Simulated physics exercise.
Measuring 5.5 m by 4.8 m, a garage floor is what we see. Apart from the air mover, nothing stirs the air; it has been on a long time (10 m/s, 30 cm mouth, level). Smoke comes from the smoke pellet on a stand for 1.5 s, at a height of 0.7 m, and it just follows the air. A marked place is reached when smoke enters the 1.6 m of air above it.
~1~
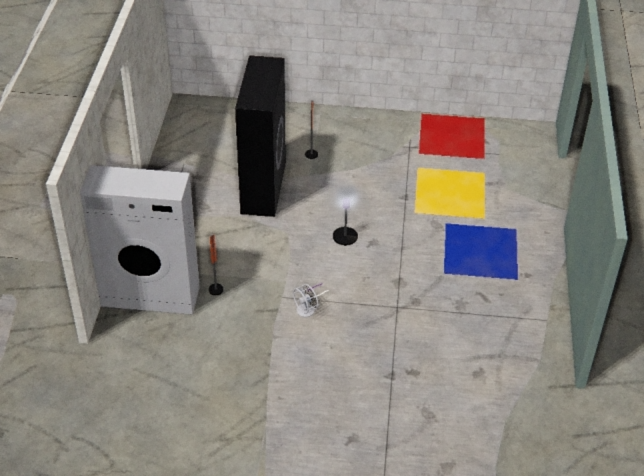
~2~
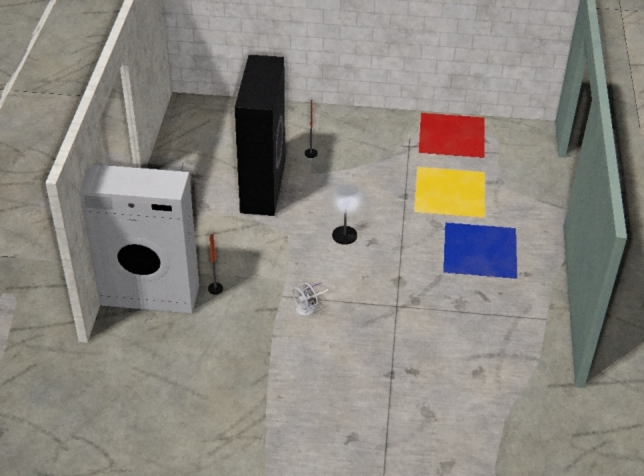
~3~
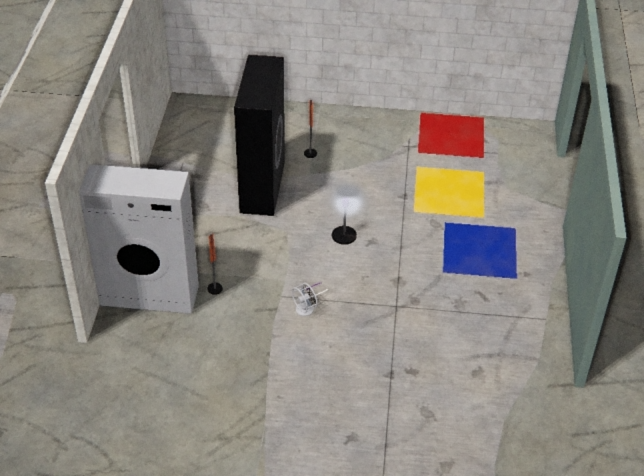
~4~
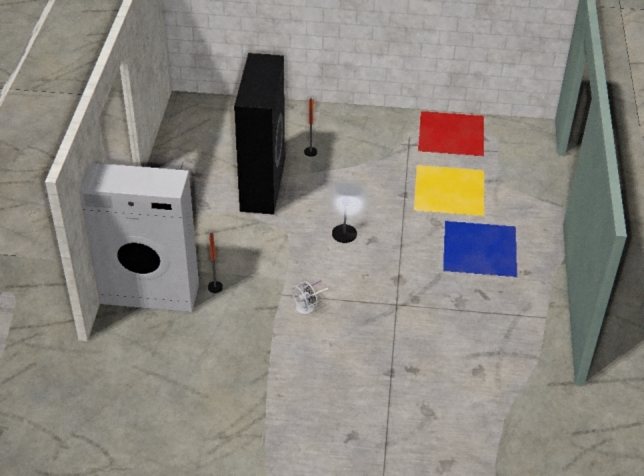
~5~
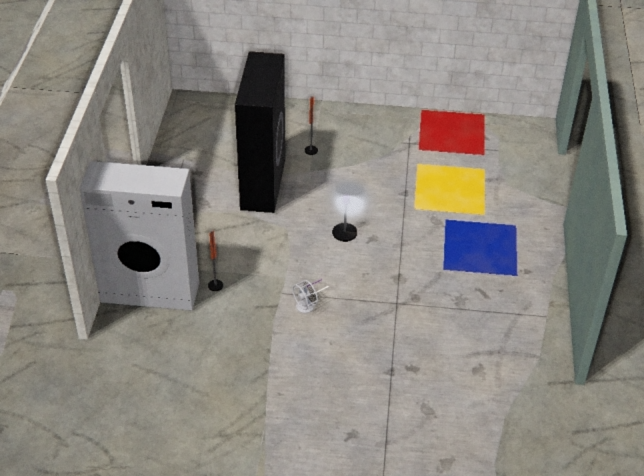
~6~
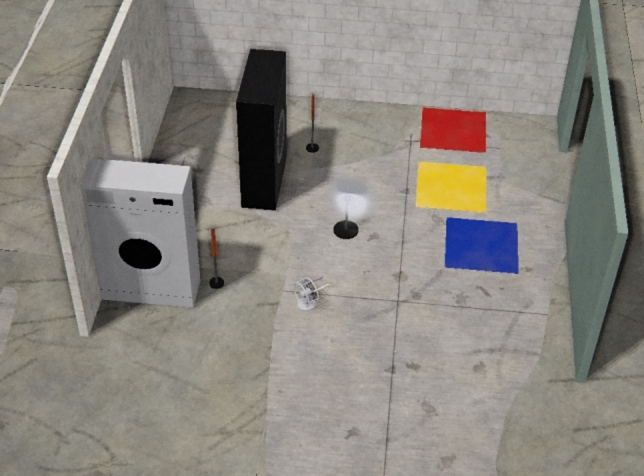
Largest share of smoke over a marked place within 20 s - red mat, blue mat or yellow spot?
It is the yellow one.
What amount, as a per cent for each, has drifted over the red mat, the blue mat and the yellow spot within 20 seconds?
40 % red, 30 % blue, 80 % yellow, roughly.
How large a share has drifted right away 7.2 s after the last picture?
Near 50 %.
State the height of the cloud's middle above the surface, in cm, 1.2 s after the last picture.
Somewhere near 50 cm high.
Then, 1.2 s after the last picture we count, 0 % has passed over the yellow spot, 0 % over the red mat and 0 % over the blue mat, with 100 % still about or yet to come, and the middle of the rest is near (359, 207).
Then, 3.2 s after the last picture we count, 48 % has passed over the yellow spot, 1 % over the red mat and 22 % over the blue mat, with 92 % still about or yet to come, and the middle of the rest is near (443, 190).
Then, 7.2 s after the last picture we count, 82 % has passed over the yellow spot, 35 % over the red mat and 32 % over the blue mat, with 48 % still about or yet to come, and the middle of the rest is near (453, 47).
Then, 19.2 s after the last picture we count, 83 % has passed over the yellow spot, 38 % over the red mat and 32 % over the blue mat, with 15 % still about or yet to come.
